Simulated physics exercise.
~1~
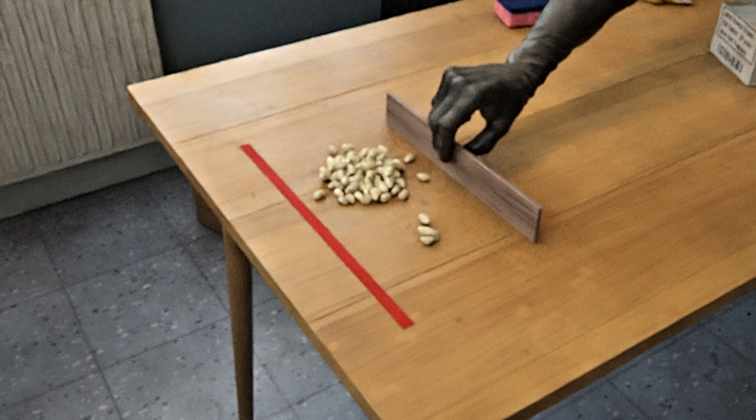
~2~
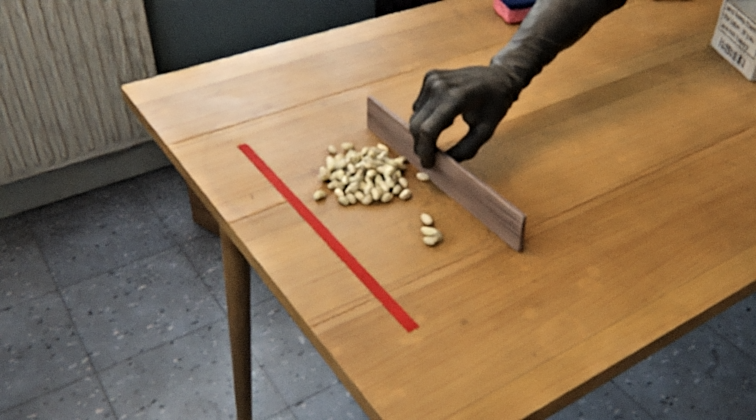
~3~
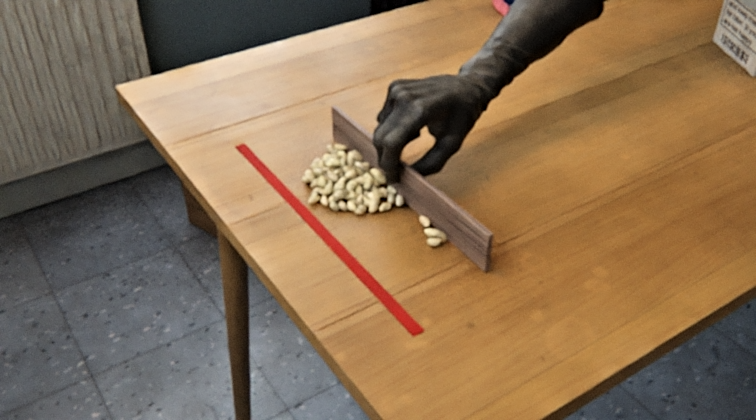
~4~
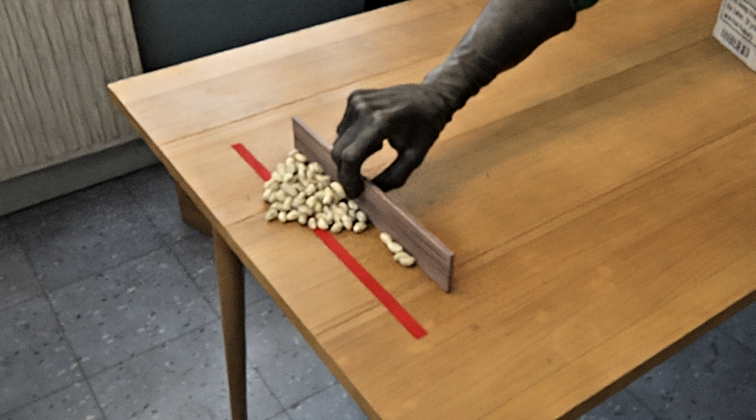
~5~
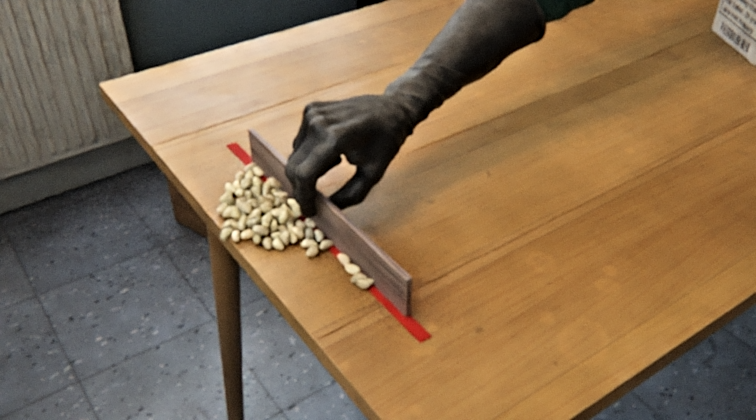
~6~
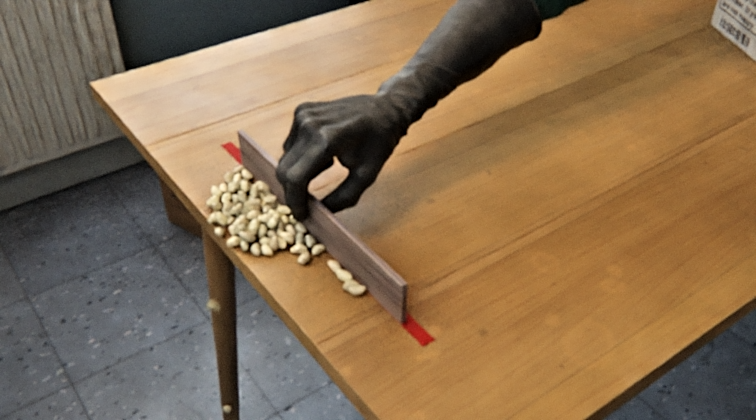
The clip opens on a wooden table where a hand holds an upright strip of wood beside a heap of pale nuts and a much smaller cluster nearer the front, with a line of red tape to their left. The hand slides the strip left until it meets the heap, then the little cluster. Both are pushed together across the tape toward the table's edge as the view drifts slightly. The strip comes to a stop on the red tape. A few nuts from the larger heap spill over the edge toward the floor, while the small front cluster stays on the table.
